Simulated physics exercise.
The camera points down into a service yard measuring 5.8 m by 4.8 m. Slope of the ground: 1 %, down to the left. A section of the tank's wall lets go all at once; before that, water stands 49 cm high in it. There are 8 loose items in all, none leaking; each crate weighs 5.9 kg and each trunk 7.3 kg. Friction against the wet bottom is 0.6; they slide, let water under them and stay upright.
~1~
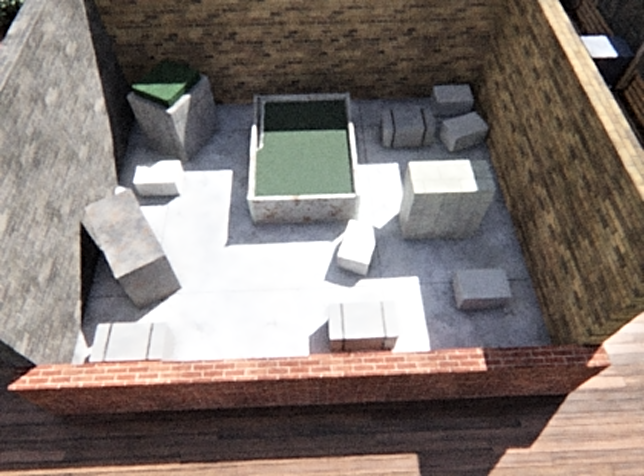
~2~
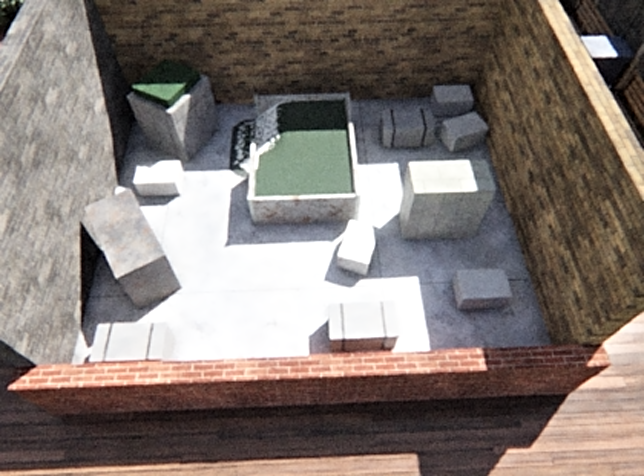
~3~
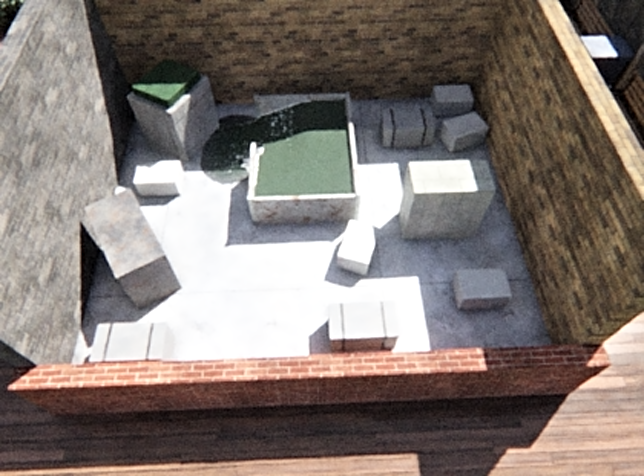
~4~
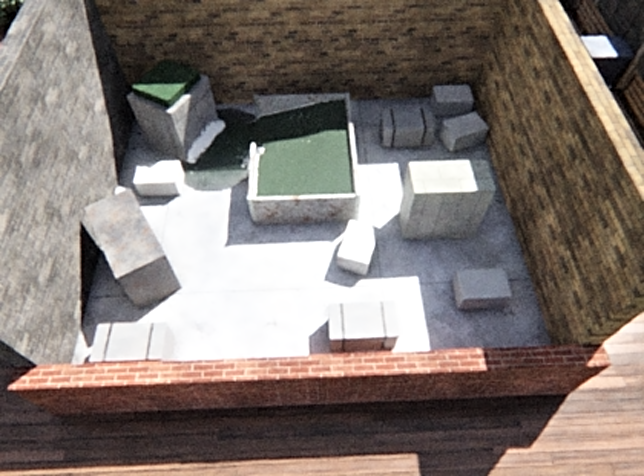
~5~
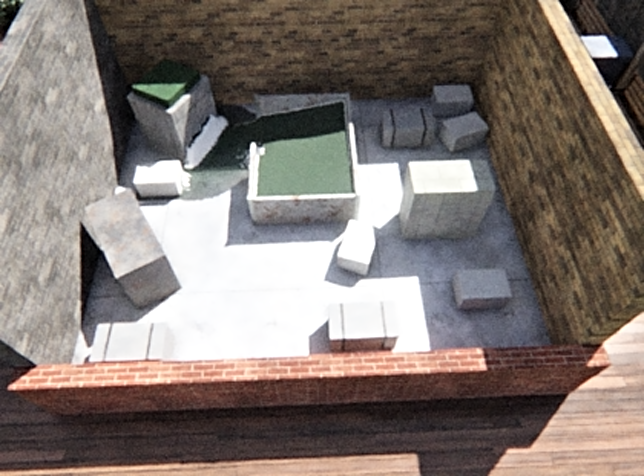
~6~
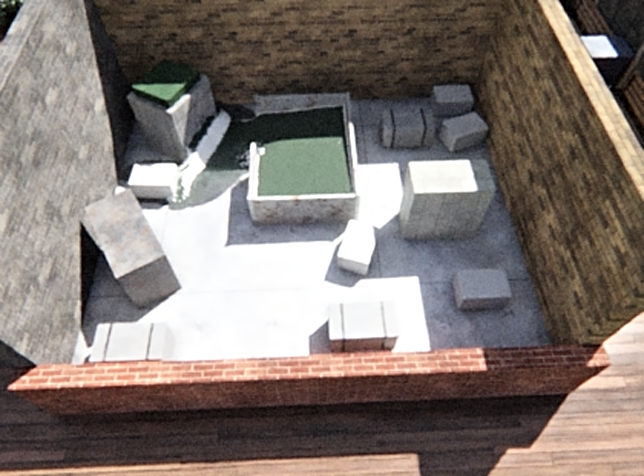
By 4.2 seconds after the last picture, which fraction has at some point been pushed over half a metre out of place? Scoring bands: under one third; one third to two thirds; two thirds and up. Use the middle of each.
My guess is it is going to land beneath one third.
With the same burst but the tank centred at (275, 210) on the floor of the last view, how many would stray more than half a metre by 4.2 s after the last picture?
In that case the number is 1.
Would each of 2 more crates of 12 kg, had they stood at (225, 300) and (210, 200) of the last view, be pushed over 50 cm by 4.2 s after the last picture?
First goes beyond, then goes beyond.
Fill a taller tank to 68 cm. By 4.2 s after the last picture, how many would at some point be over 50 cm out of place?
The count would be 4.
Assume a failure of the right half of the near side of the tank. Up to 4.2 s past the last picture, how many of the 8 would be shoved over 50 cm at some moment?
Then 4 of them would.
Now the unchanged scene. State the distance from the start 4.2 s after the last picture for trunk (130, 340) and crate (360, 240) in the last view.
40 cm, then 0 cm.
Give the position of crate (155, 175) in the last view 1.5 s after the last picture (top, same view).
(121, 195) or thereabouts.
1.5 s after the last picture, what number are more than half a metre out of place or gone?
I make it 1 by then.
Then, 0.4 s after the last picture 1 of 8 are over 50 cm from their spots; 0 afloat.
Then, 1.5 s after the last picture 1 of 8 are over 50 cm from their spots; 1 afloat.
Then, 2.8 s after the last picture 0 of 8 are over 50 cm from their spots; 2 afloat.
Then, 4.2 s after the last picture 1 of 8 are over 50 cm from their spots, and 1 have been at some point; 4 afloat.
